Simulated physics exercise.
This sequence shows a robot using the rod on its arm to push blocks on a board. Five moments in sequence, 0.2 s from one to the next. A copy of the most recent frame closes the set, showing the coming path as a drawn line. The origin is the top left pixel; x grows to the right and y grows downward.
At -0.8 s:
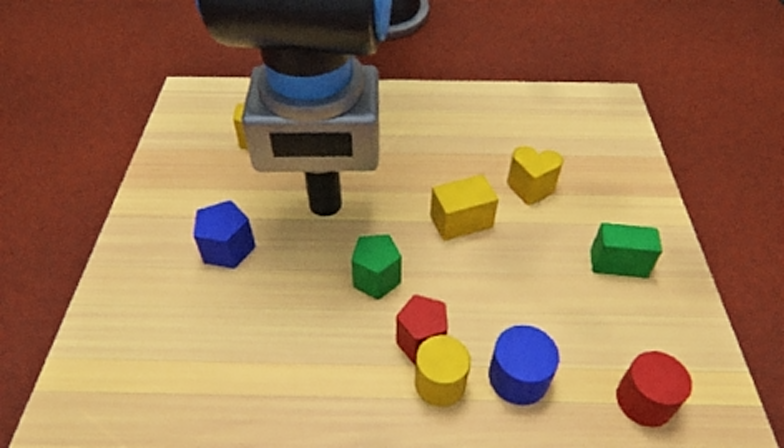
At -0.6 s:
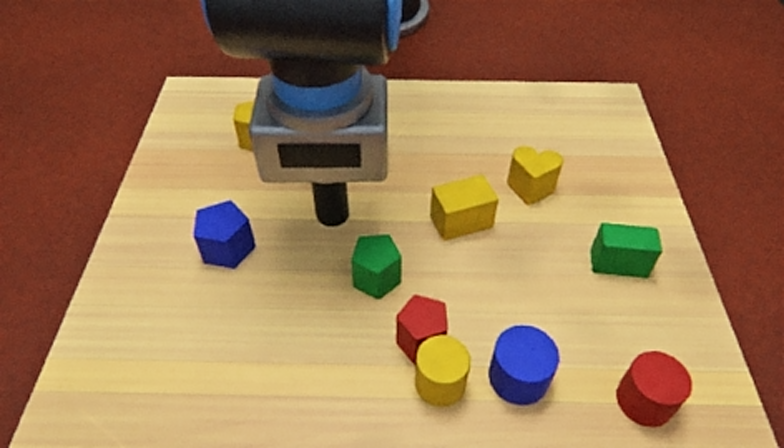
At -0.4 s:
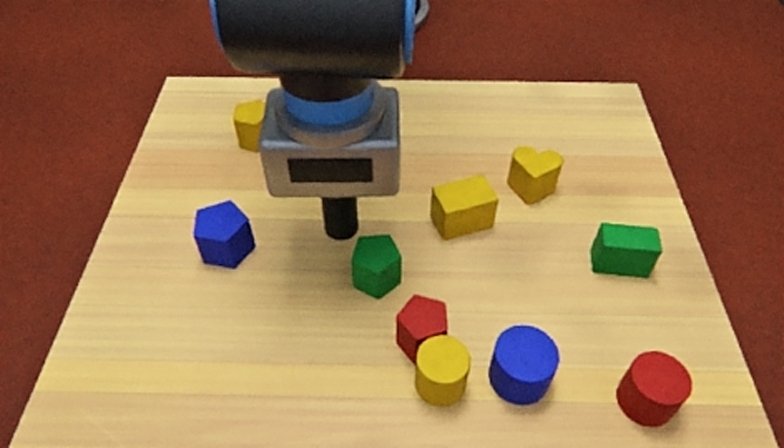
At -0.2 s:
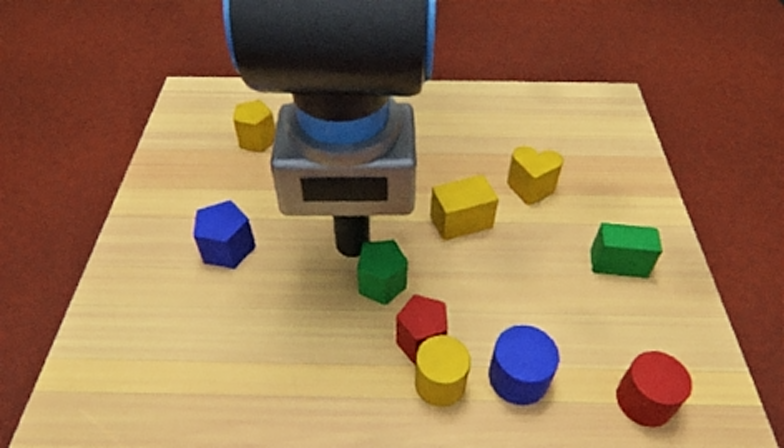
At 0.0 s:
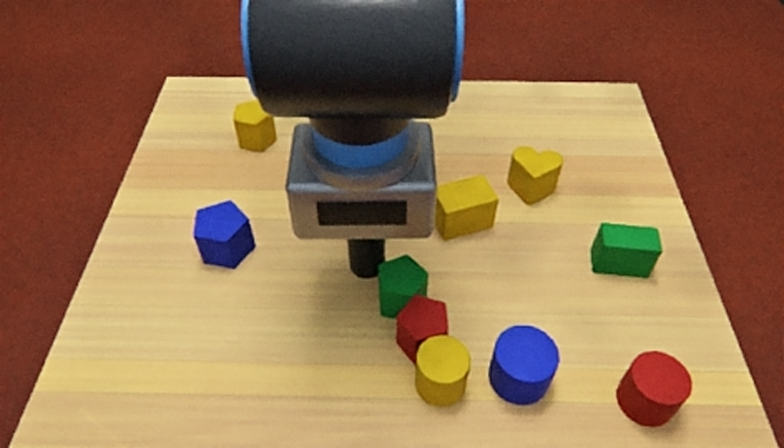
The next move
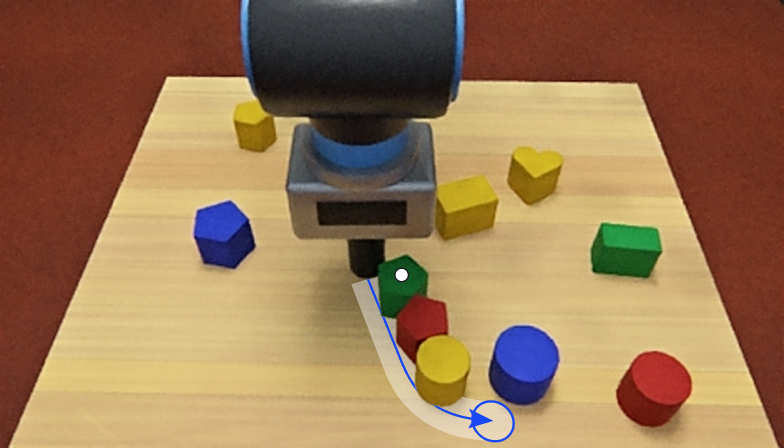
A robot arm moved down and slightly right over a wooden board of colored blocks, then its black rod nudged the green pentagon a short way toward the red one, while the others stayed put.
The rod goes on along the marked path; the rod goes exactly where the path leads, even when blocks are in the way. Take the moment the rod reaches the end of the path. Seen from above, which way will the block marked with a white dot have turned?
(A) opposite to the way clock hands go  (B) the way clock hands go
The correct letter is A.
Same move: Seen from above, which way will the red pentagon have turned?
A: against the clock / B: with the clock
It's B.
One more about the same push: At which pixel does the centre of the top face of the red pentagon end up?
The red pentagon ends near (476, 330).
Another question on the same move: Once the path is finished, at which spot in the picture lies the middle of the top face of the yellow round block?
For the centre of its top, I'd go with (551, 407).
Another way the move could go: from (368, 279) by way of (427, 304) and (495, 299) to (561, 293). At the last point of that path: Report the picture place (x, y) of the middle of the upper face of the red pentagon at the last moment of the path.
At (480, 341).
The line goes from (368, 279) via (390, 334) and (422, 394), ending at (493, 421); the dot is on the green pentagon.
What follows on the original path. One third of the way, rod at (390, 321); green pentagon at (432, 299), turned 85° anticlockwise; red pentagon at (475, 330), turned 30° clockwise; yellow round block at (454, 372).
Two thirds of the way, rod at (423, 382); green pentagon at (432, 299), turned 85° anticlockwise; red pentagon at (476, 330), turned 30° clockwise; yellow round block at (472, 384).
At the end, rod at (497, 409); green pentagon at (432, 299), turned 85° anticlockwise; red pentagon at (476, 330), turned 30° clockwise; yellow round block at (551, 407); blue round block at (549, 351).
